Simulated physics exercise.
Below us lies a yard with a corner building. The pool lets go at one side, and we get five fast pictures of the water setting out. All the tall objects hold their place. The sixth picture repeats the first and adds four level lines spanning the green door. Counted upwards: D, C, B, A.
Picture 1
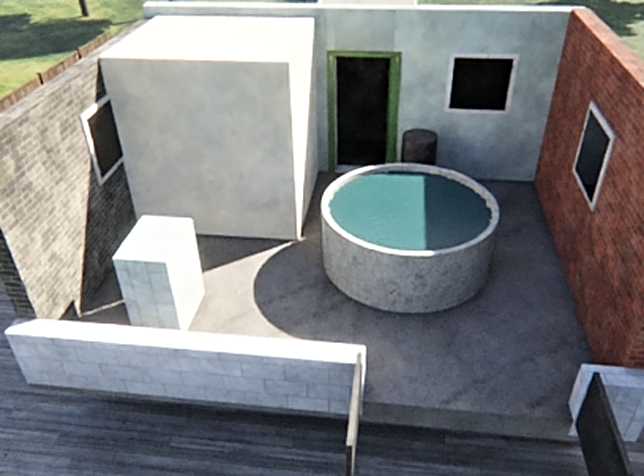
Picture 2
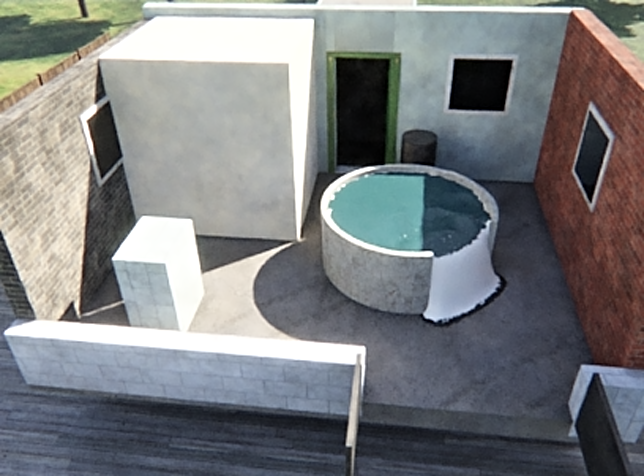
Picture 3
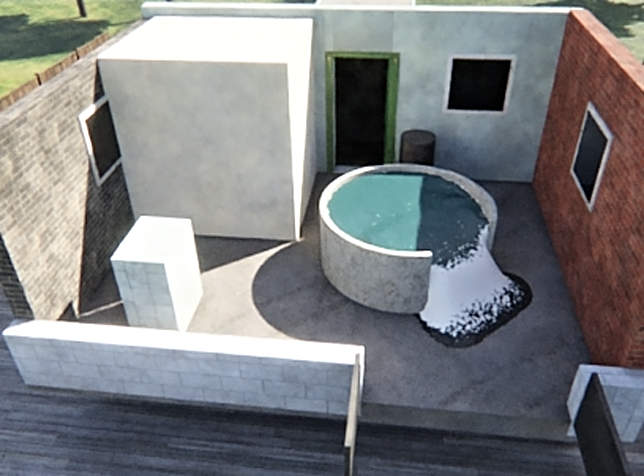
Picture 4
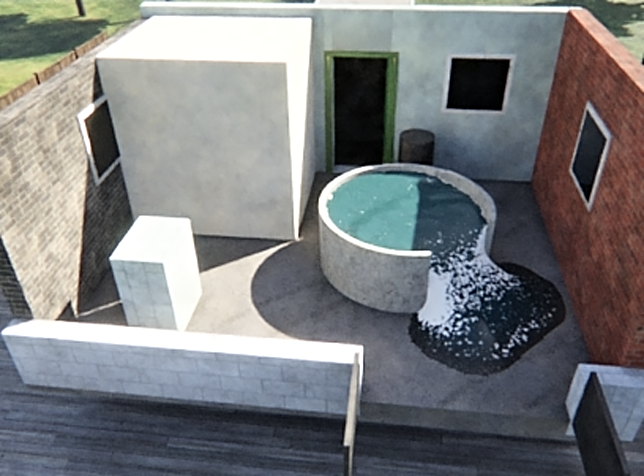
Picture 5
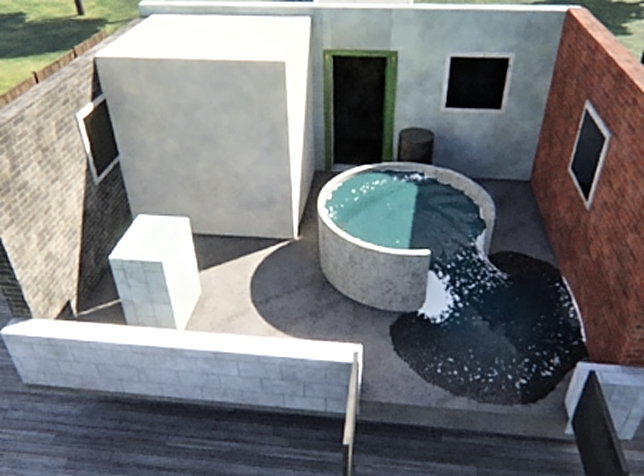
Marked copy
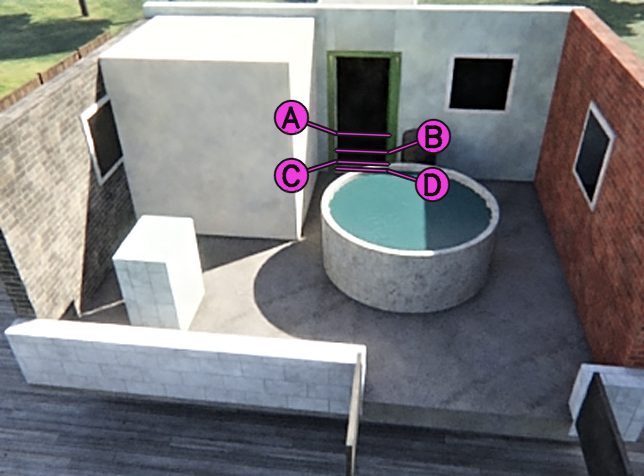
A large pale, box-shaped building fills the left corner of a walled yard seen from above, with a red brick wall on the right and a green-framed doorway at the back. A round grey pool of teal water stands right of centre, near a small white block and a low white wall. Water pours through the pool's front right side, foaming white, then spreads in a widening dark puddle towards the brick wall.
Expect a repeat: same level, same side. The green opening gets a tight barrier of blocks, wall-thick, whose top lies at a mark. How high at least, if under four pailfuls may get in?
It is D.
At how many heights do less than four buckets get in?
All four.
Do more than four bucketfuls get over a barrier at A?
No.
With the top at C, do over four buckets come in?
No.
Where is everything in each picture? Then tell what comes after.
The first frame shows water in the pool at rest, its middle at (409, 209); foot of the green doorway at (361, 173); open gate at (472, 351).
The second frame shows front seen at (430, 319), 2 % of the ground wet.
The third frame shows front seen at (522, 284), 5 % of the ground wet.
The fourth frame shows front seen at (556, 307), 11 % of the ground wet.
The fifth frame shows front seen at (572, 339), 18 % of the ground wet.
On the marked copy, A at (362, 134); B at (362, 151); C at (362, 162); D at (361, 169); from the bottom up D, C, B, A.
With A, nothing gets over.
With B, nothing gets over.
With C, nothing gets over.
With D, nothing gets over.
